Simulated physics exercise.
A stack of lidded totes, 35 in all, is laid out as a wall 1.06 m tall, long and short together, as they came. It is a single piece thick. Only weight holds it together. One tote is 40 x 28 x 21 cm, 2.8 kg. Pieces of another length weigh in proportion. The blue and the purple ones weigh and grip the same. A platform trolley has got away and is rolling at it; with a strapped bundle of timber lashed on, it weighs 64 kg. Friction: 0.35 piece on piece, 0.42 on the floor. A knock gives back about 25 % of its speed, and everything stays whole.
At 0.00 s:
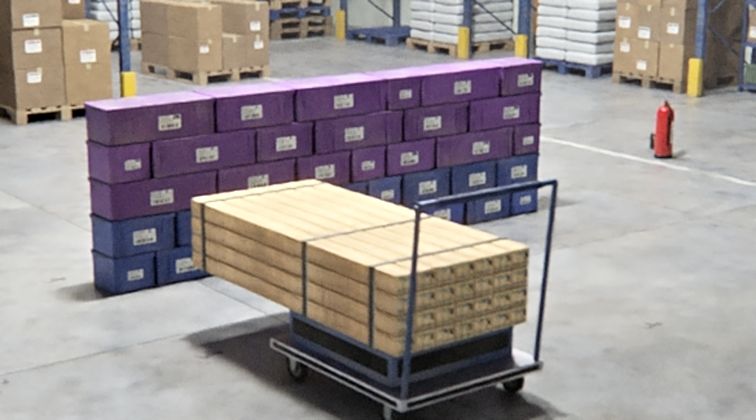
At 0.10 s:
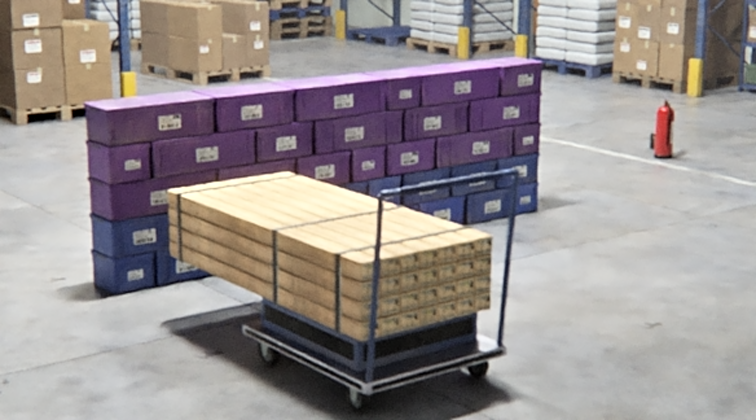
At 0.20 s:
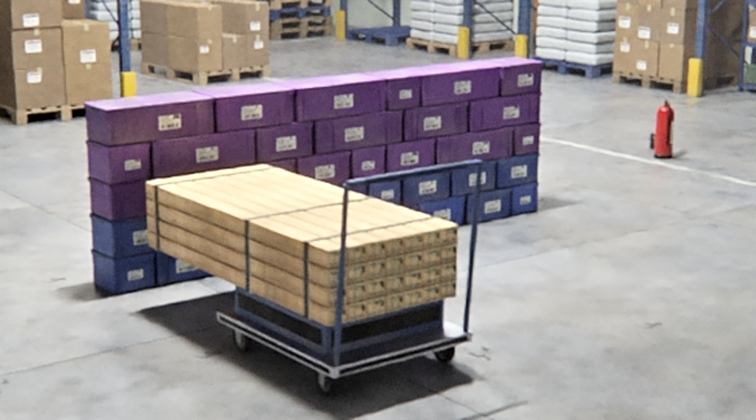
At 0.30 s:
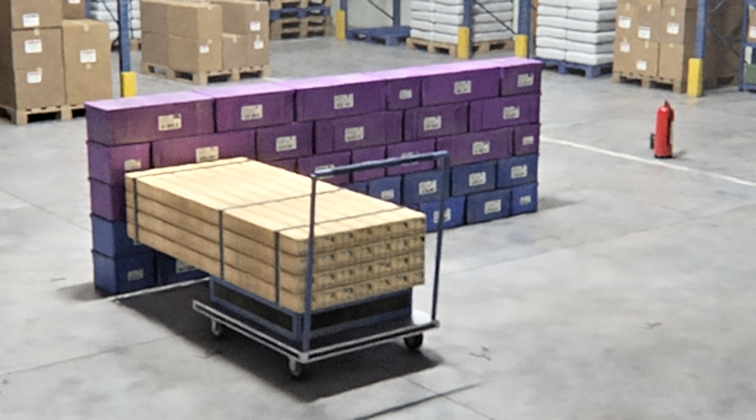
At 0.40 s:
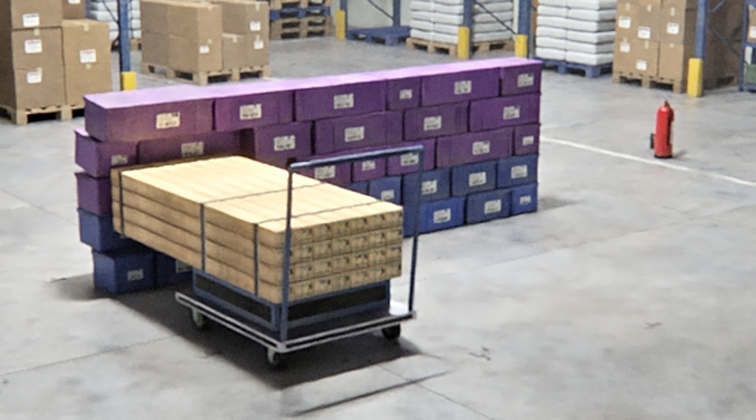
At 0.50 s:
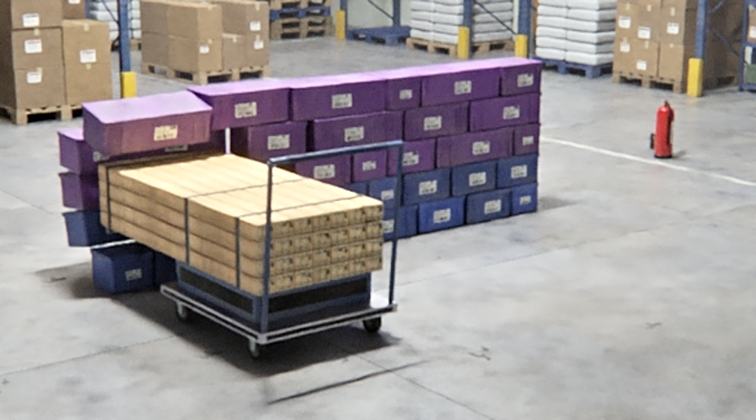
A wall of purple and blue totes stood in a warehouse as a trolley loaded with strapped planks rolled leftward into it, pushing several totes at the left end out of line and tilting some.
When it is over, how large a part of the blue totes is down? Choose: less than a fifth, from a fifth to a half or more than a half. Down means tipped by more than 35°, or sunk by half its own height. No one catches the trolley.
The part is under a fifth.
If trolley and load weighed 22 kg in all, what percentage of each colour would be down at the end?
Then blue 10, purple 50 per cent.
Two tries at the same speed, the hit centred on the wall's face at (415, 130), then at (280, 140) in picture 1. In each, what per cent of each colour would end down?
Blue 10 then 0, purple 50 then 50 per cent.
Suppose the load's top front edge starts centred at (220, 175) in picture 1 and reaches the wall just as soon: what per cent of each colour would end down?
Then blue 10, purple 50 per cent.
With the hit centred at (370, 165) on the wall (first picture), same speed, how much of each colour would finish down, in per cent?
Then blue 20, purple 50 per cent.
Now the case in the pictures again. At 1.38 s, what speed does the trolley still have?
About 0.6 m/s.
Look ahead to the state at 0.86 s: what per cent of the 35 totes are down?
By then 15 per cent.
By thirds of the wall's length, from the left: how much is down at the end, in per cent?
Left 70, middle 20, right 0 per cent.
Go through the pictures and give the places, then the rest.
In the first picture (places mark the middle of the side facing us), load (197, 221) 76 cm short of the wall; top blue tote (385, 194); top purple tote (462, 86); nothing disturbed.
Load (173, 212) 52 cm short of the wall; top blue tote (385, 194), in the second picture.
Load (151, 203) 28 cm short of the wall; top blue tote (385, 194), in the third picture.
Load (130, 195) 38 mm short of the wall; top blue tote (385, 194), in the fourth picture.
Load (116, 189) 14 cm into the wall's line; top blue tote (386, 194); steepest lean 8°, the tote at (117, 159); 7 disturbed, none down, in the fifth picture.
Load (103, 184) 29 cm into the wall's line; top blue tote (386, 194); top purple tote (462, 86); steepest lean 14°, the tote at (159, 133); 9 disturbed, none down, in the sixth picture.
After 0.86 s, load 77 cm past the wall's line, still rolling; 2 of the 16 blue totes down (6 of 35 in all colours); top blue tote unmoved.
After 1.38 s, load 1.23 m past the wall's line, still rolling; 2 of the 16 blue totes down (10 of 35 in all colours); top blue tote unmoved.
At rest (2.5 s), load 1.36 m past the wall's line, stopped; 2 of the 16 blue totes down (10 of 35 in all colours); top blue tote unmoved; top purple tote unmoved. That is 12 per cent. As the last picture would show them, middles, top blue tote near (372, 190), top purple tote near (449, 84).
